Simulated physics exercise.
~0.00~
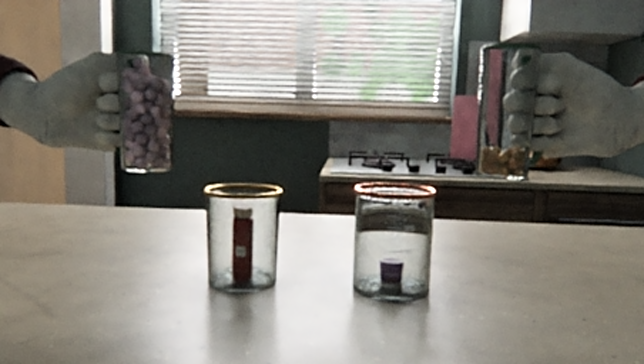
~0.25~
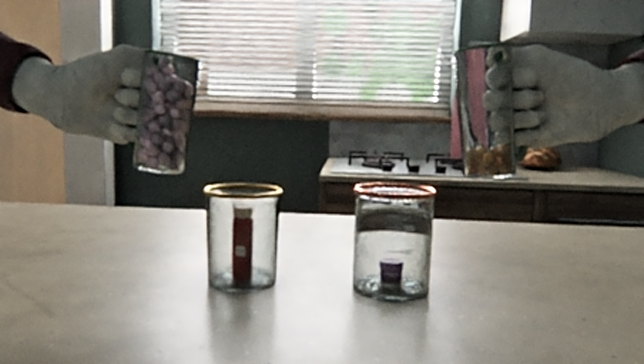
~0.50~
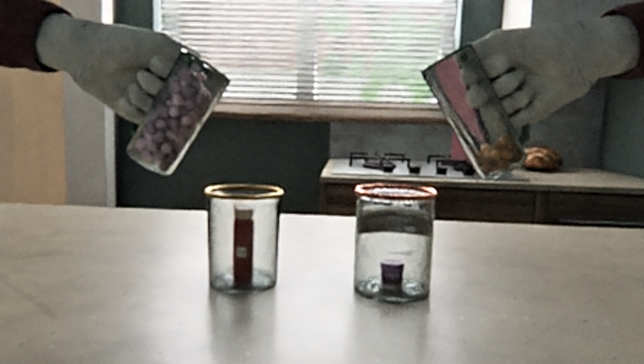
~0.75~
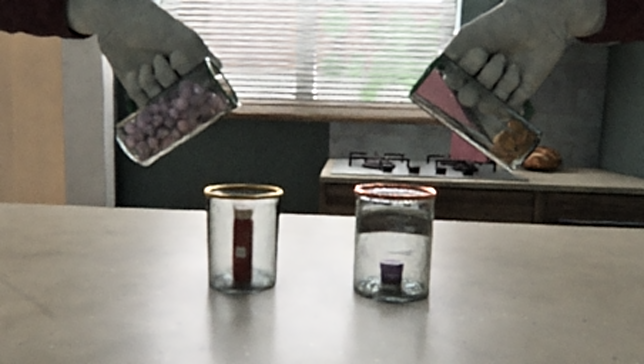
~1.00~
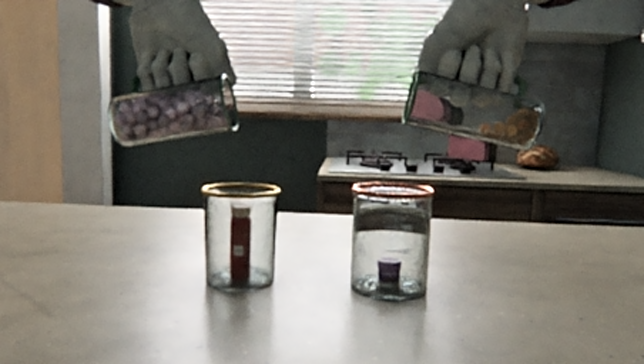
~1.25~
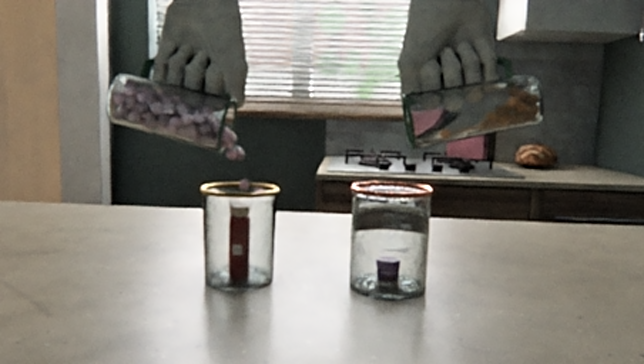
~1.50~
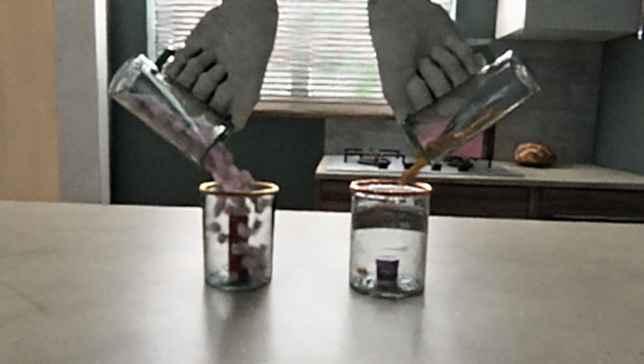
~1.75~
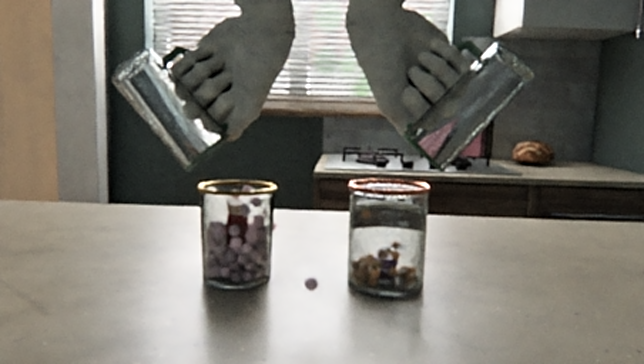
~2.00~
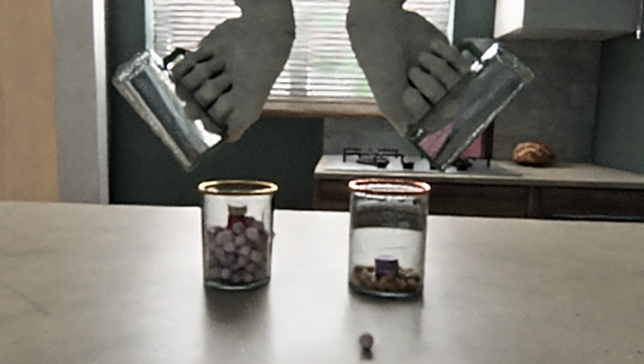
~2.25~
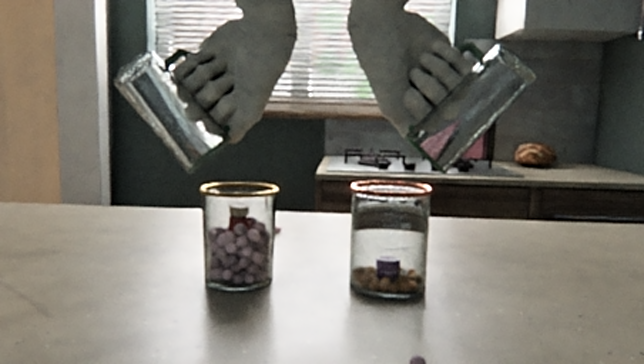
Two pale hands in dark red sleeves hold clear cups above a light counter, seen from the front in a slightly swaying view of a kitchen with a bright blind and a stove behind. The left cup holds mauve balls, the right one small orange-brown pieces; below stand a gold-rimmed glass with an upright red object and a red-rimmed beaker with a short purple one. The hands tip the cups inward, and the balls spill first, then the brown pieces. Both cups empty, and a stray ball rolls toward the viewer's right. The glass ends about two thirds full, the beaker barely covered at its base, and both objects still show.
